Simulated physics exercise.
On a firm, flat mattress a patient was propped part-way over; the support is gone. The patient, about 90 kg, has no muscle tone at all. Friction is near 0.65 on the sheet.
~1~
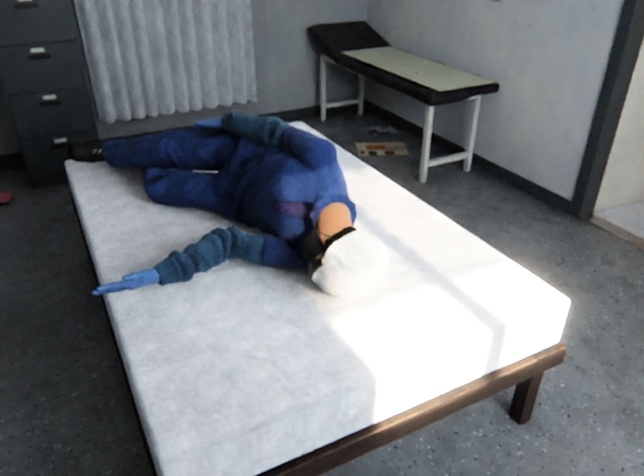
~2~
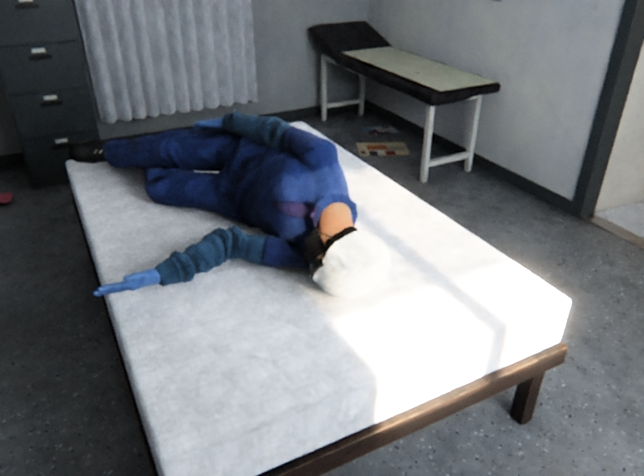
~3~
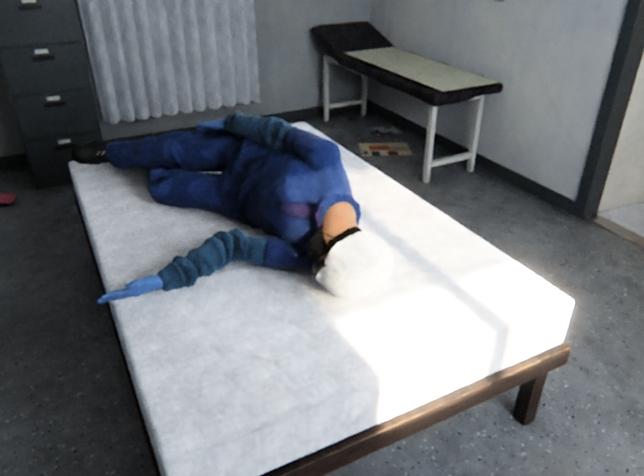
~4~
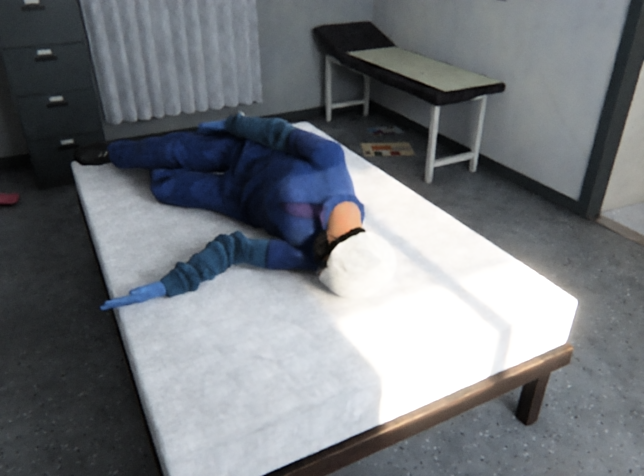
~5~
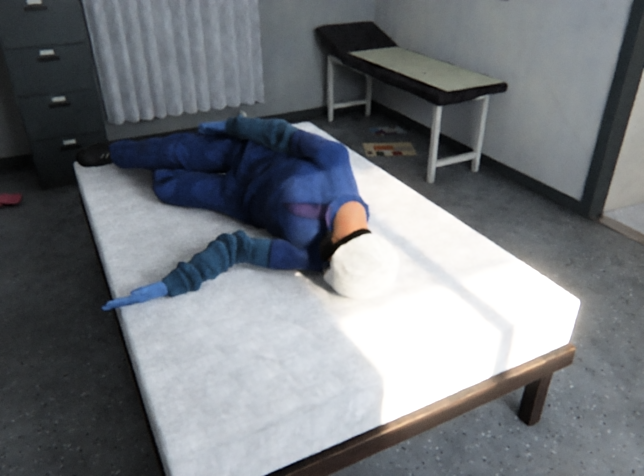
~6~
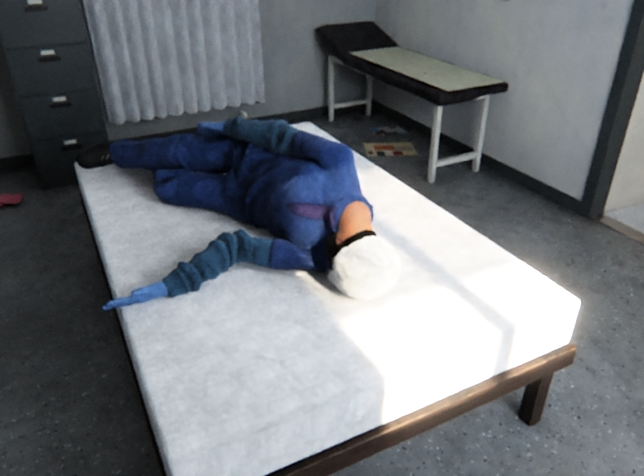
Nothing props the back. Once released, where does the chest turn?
In the end the chest sinks back.
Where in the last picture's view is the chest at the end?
At about (365, 212).
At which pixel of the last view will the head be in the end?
At about (409, 243).
Then, 0.27 s after the last picture the chest is turned 60° from lying flat on the back, near (344, 212) in the last picture's view.
Then, 0.67 s after the last picture the chest is turned 45° from lying flat on the back, near (353, 211) in the last picture's view.
Then, 1.27 s after the last picture the chest is turned 30° from lying flat on the back, near (360, 210) in the last picture's view.
When all is still, chest sinks back.
